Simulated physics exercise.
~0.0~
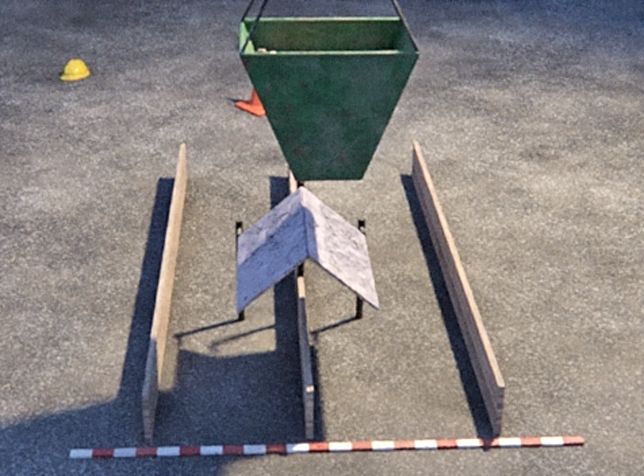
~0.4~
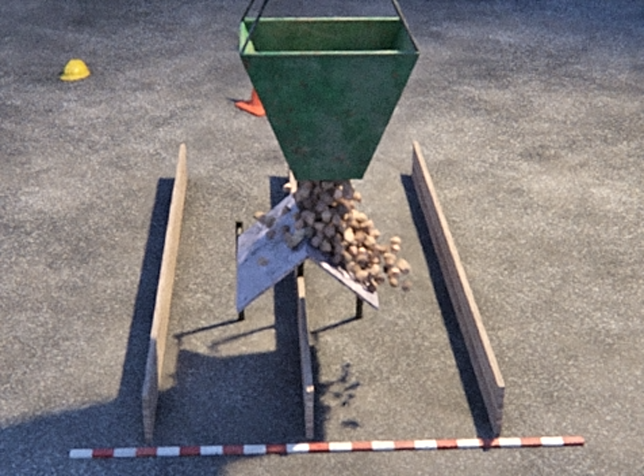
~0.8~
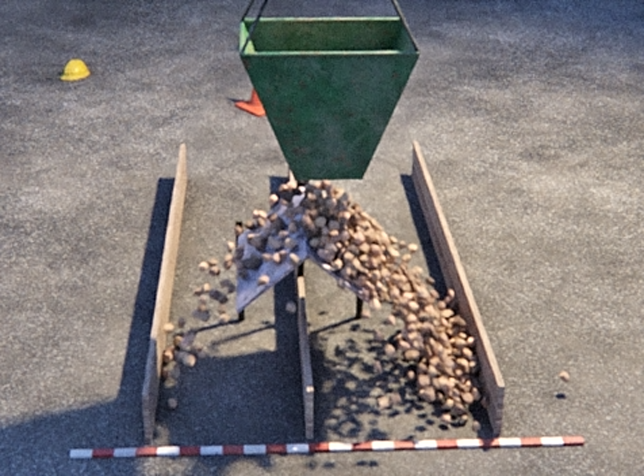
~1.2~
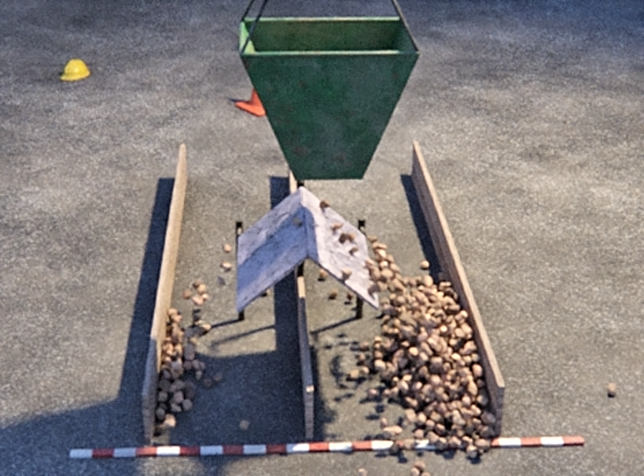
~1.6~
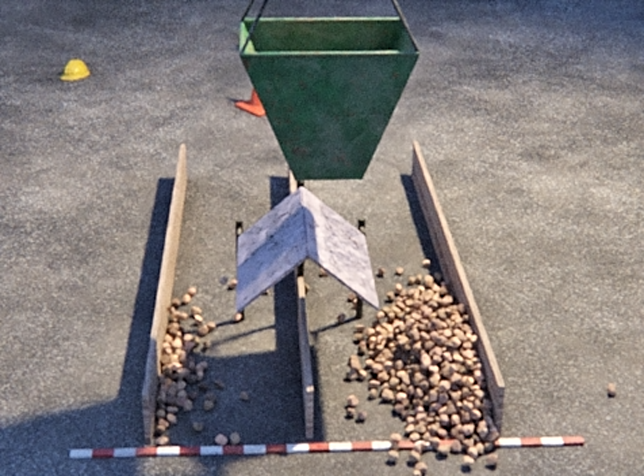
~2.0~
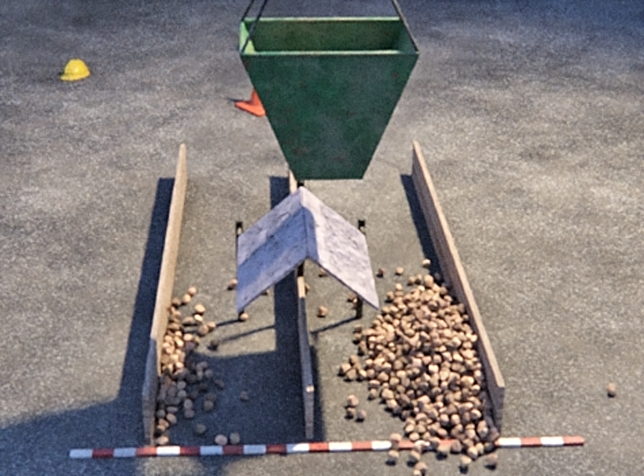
Brown stones drop from a green hopper onto a steel ridge and settle mostly right.
